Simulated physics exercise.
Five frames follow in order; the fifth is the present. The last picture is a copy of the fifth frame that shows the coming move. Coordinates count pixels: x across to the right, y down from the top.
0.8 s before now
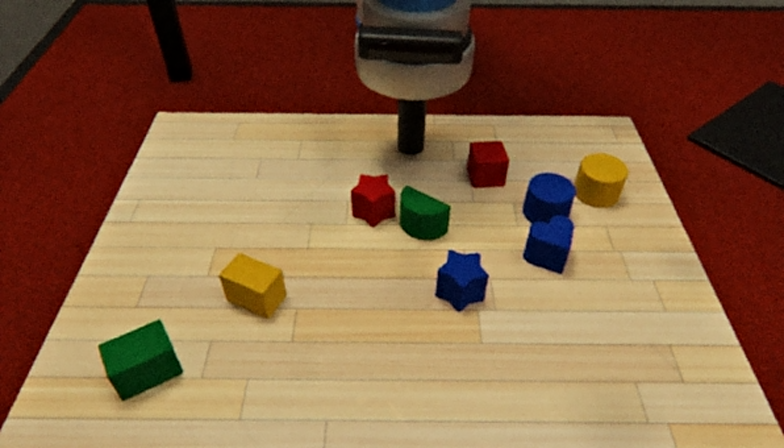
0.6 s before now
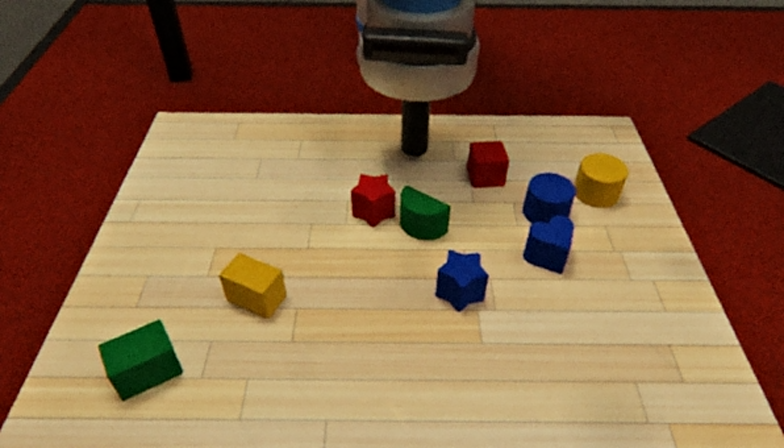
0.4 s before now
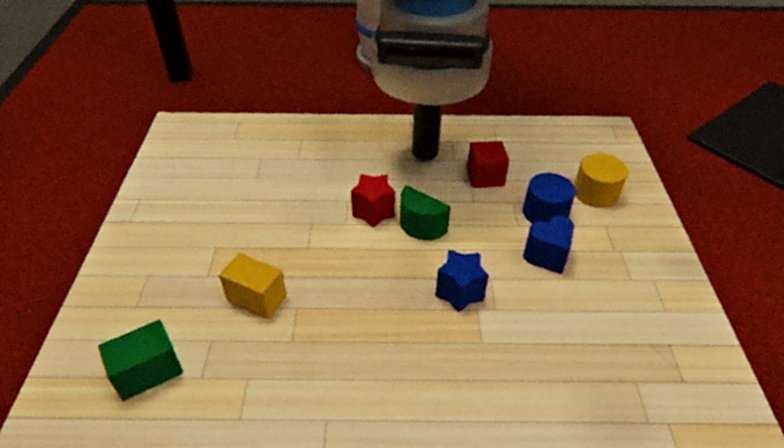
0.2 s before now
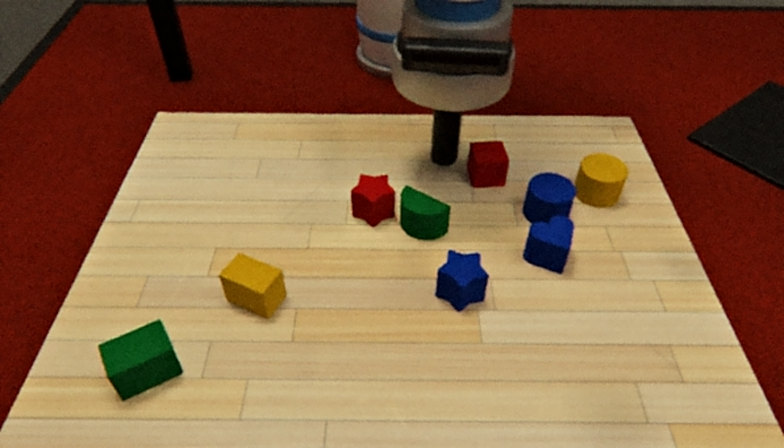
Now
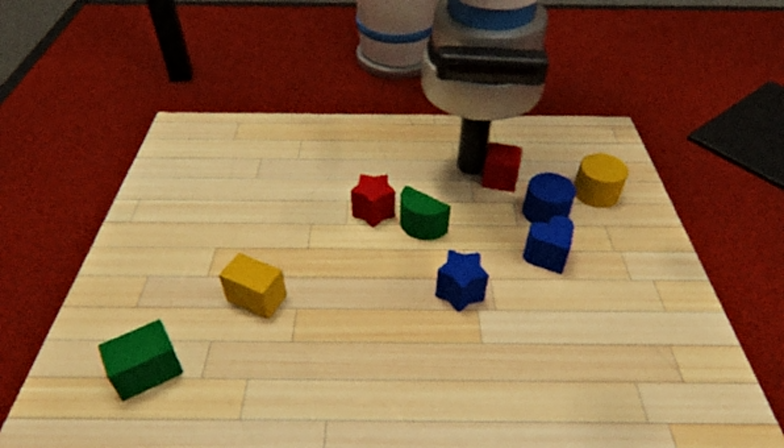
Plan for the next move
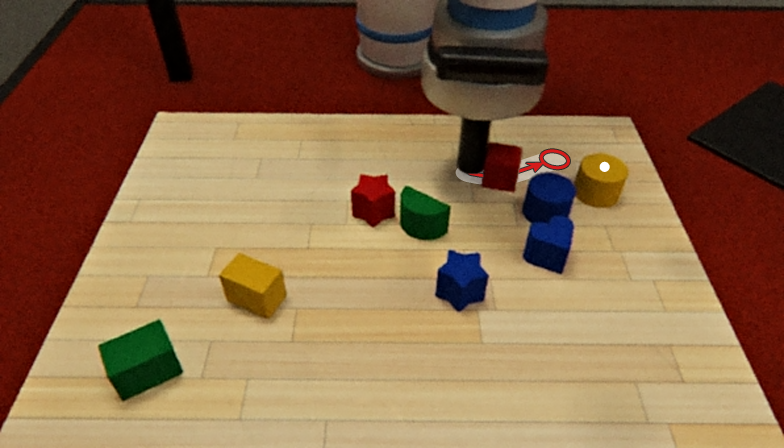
Robot arm moving right across a wooden board of coloured blocks, its dark tool nudging the red cube slightly to the right.
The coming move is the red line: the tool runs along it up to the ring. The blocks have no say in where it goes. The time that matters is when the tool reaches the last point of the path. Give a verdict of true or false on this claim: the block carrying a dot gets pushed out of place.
Verdict: False.
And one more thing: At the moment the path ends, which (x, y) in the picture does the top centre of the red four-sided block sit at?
It will likely be found at (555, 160).
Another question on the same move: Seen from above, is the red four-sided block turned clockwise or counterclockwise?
Top view: Clockwise.
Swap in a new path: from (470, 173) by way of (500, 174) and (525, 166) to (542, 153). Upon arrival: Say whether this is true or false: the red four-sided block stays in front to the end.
That is false.
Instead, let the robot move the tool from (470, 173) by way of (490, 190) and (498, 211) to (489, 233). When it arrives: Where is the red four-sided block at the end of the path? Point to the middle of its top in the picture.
The answer is (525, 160).
The drawn path runs from (470, 173) via (502, 176) and (529, 168), ending at (555, 159); the dot is on the yellow circle.
What follows on the original path. One third of the way, tool (504, 168); red four-sided block (538, 159), turned 20° clockwise; blue circle (556, 189).
Two thirds of the way, tool (531, 160); red four-sided block (554, 160), turned 50° clockwise; blue circle (558, 190).
At the end, tool (557, 152); red four-sided block (555, 160), turned 50° clockwise; blue circle (558, 190); yellow circle not moved.
